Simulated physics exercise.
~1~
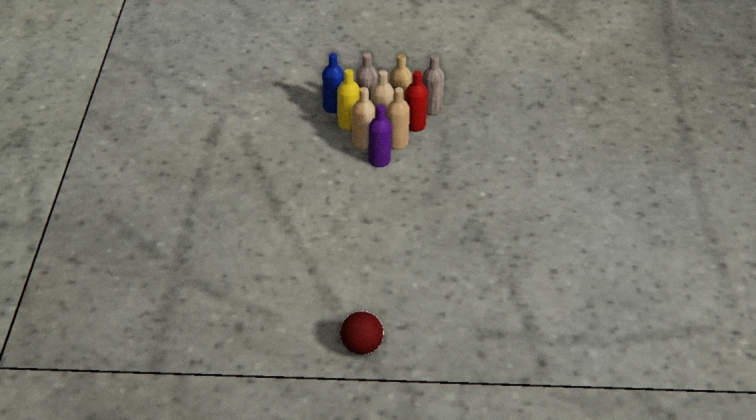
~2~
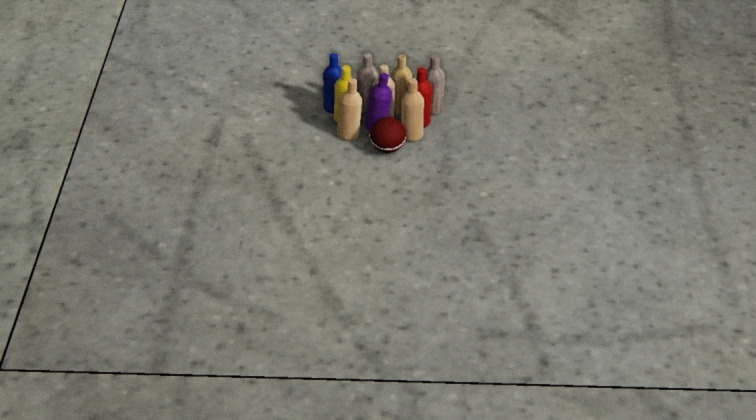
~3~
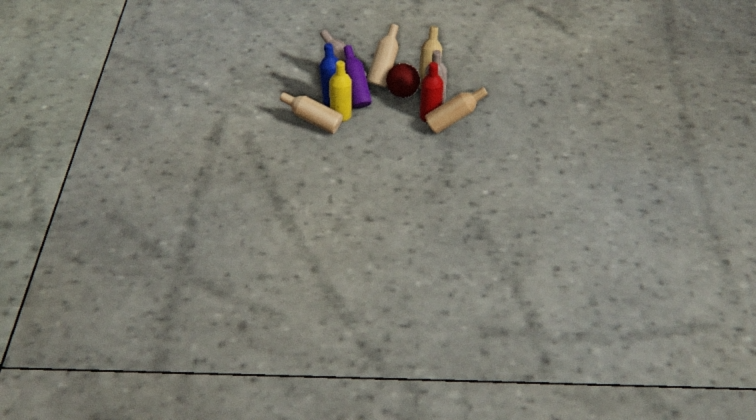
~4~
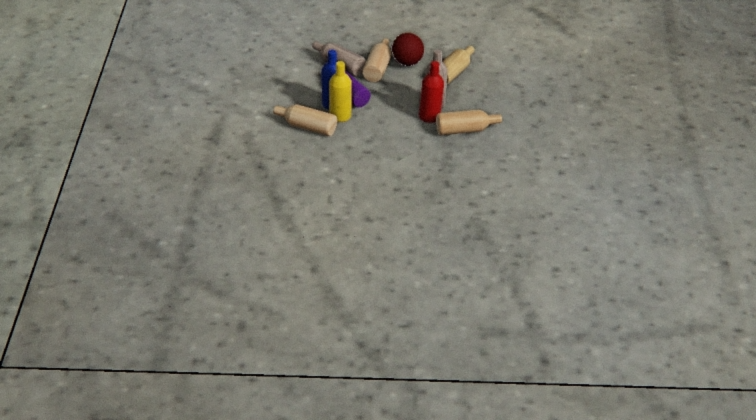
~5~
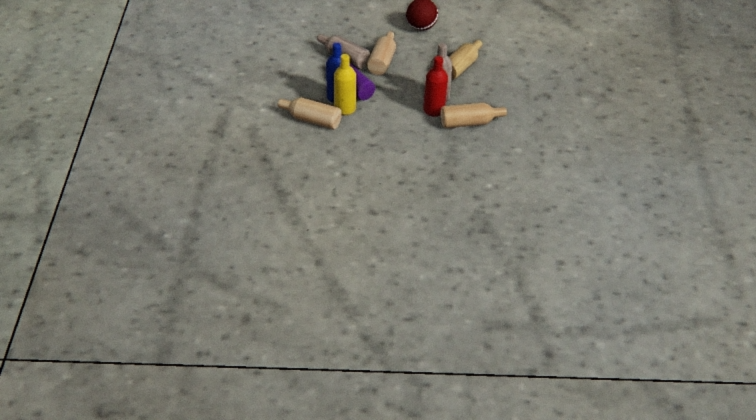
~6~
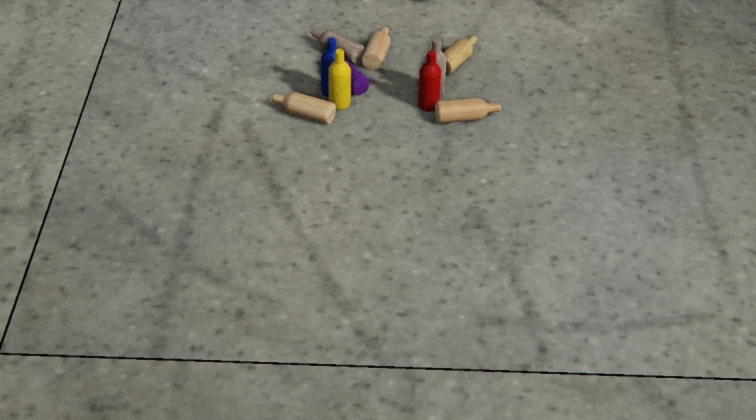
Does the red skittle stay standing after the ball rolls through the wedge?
Yes, the red skittle stays on its feet and is still upright at the end, with a fallen skittle lying just in front of it.
